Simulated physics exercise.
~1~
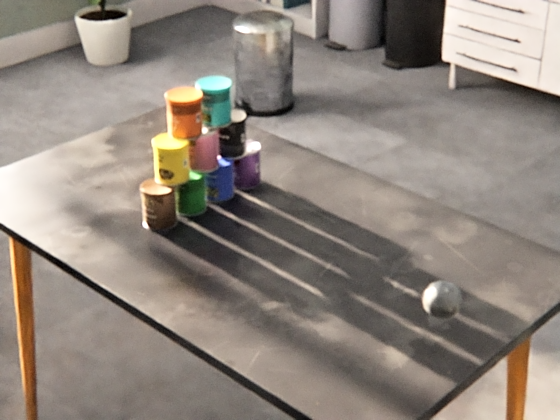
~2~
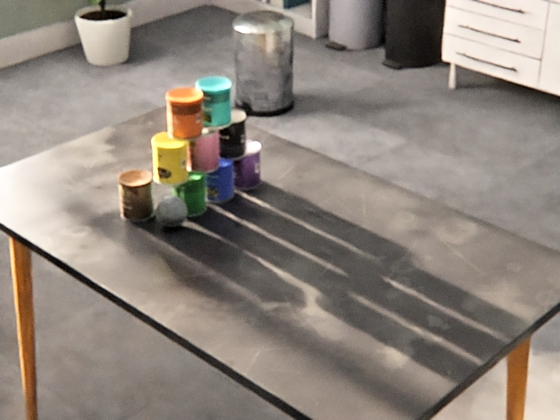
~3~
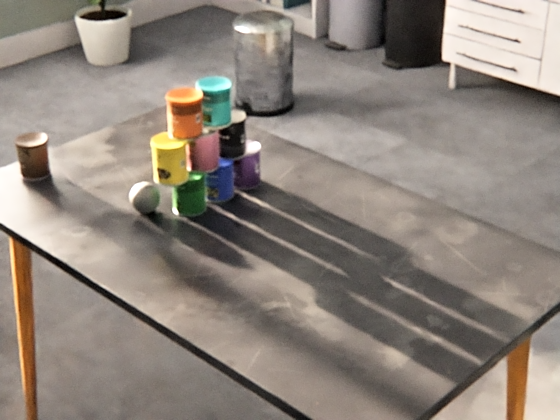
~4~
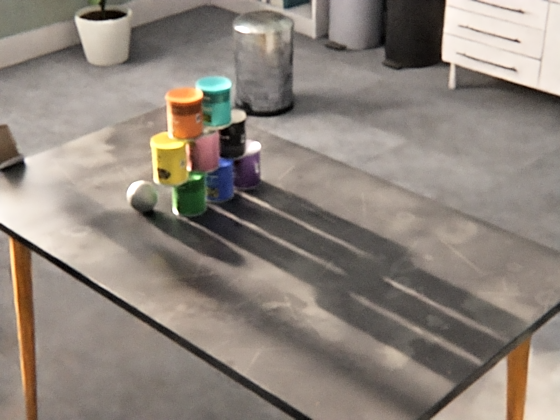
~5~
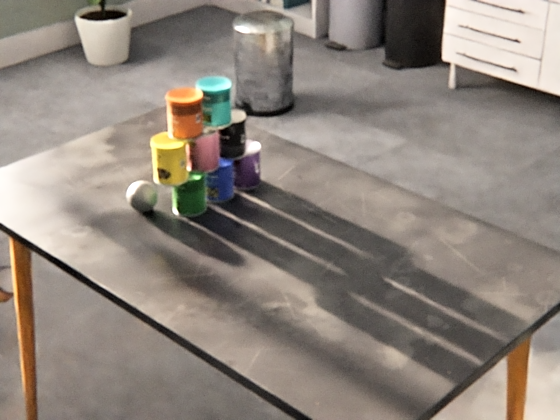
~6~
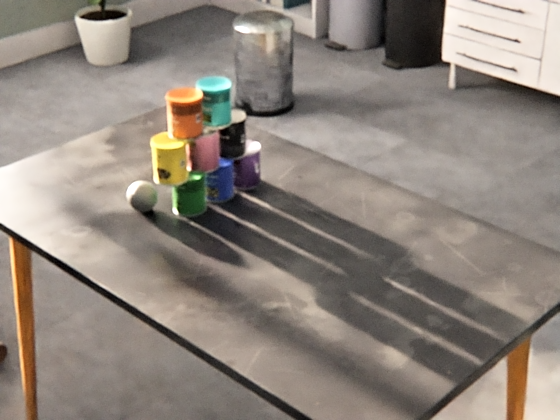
Grey ball rolling left across a table, knocking the brown tin off the far left edge, the other stacked tins staying put.
